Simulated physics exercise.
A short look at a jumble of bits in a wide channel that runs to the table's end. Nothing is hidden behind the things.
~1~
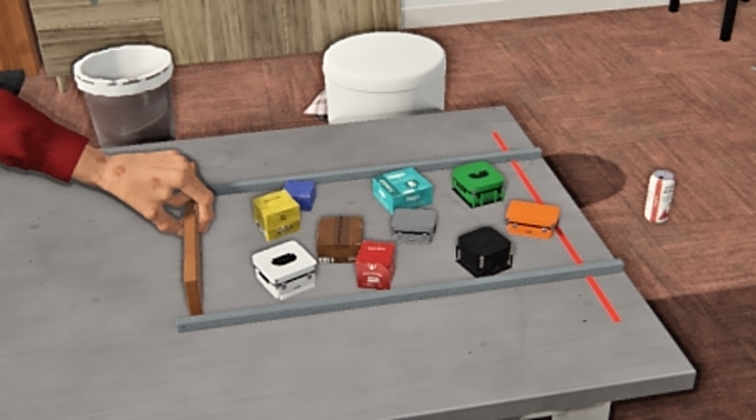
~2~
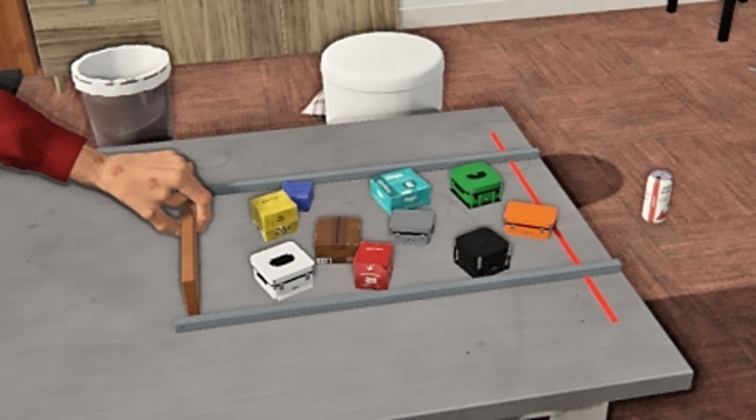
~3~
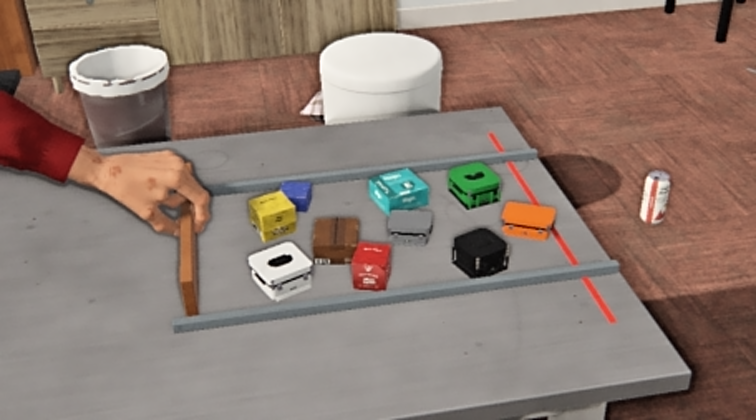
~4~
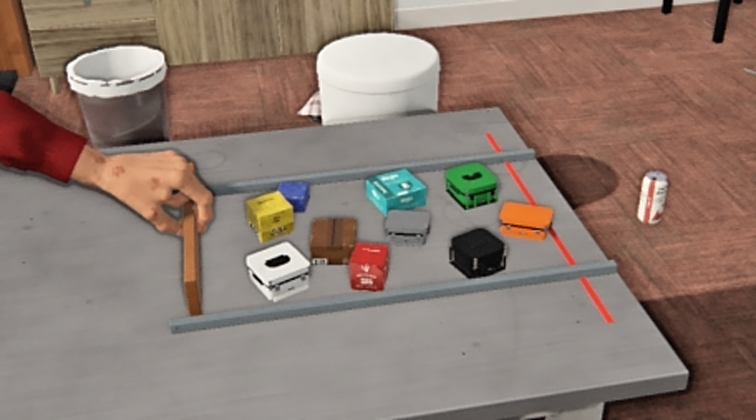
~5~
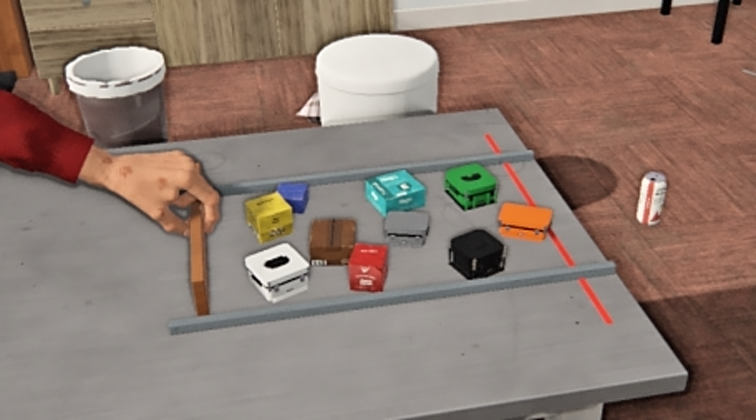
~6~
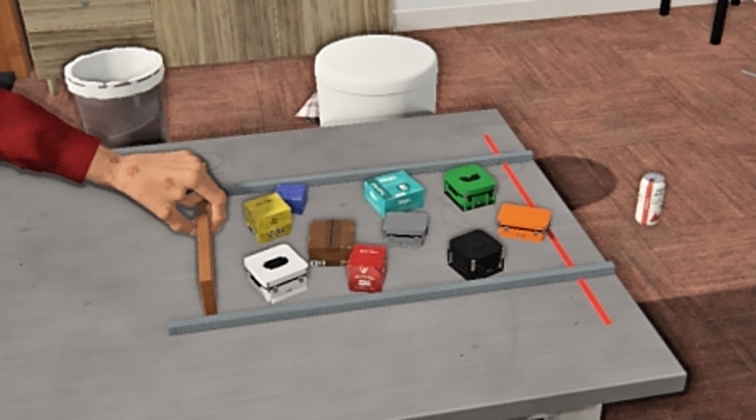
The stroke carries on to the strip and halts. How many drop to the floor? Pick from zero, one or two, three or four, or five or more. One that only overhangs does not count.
The number that fall off is five or more.
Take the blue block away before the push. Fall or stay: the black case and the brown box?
The black case goes over, the brown box does not fall.
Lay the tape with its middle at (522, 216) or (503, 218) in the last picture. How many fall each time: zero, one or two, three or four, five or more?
For each place: Five or over; either three or four.
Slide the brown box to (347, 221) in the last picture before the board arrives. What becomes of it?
It goes over.
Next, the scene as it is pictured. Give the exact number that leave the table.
Fallen: 6.
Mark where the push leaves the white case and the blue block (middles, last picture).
The white case at (585, 239), the blue block at (527, 170).
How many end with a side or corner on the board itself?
That makes 4.
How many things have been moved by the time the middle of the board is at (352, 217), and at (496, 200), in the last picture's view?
First 7, then 10.
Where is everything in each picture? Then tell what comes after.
Orange case (532, 221); green case (478, 185); black case (484, 253); board (193, 235); tape (546, 211), in the first frame.
Green case (476, 185); blue block (297, 196), in the second frame.
Black case (480, 254); grey case (410, 229), in the third frame.
Orange case (526, 222); brown box (334, 241), in the fourth frame.
Green case (471, 187); red box (369, 268), in the fifth frame.
Orange case (524, 224); green case (470, 188); black case (476, 256); board (206, 235); tape (537, 214), in the sixth frame.
Soon after, none off yet; orange case at rest near (524, 224); green case at rest near (470, 188); black case at rest near (476, 256).
After that, none off yet; orange case at rest near (524, 224); green case displaced a little near (493, 185); black case displaced about its own width near (523, 253).
And then, none off yet; orange case tilting well over near (601, 227); green case tilting well over near (572, 183); black case displaced well along near (611, 242).
In the end, the number that fall off is five or more; gone, red box, grey case, turquoise box, black case, green case and orange case.
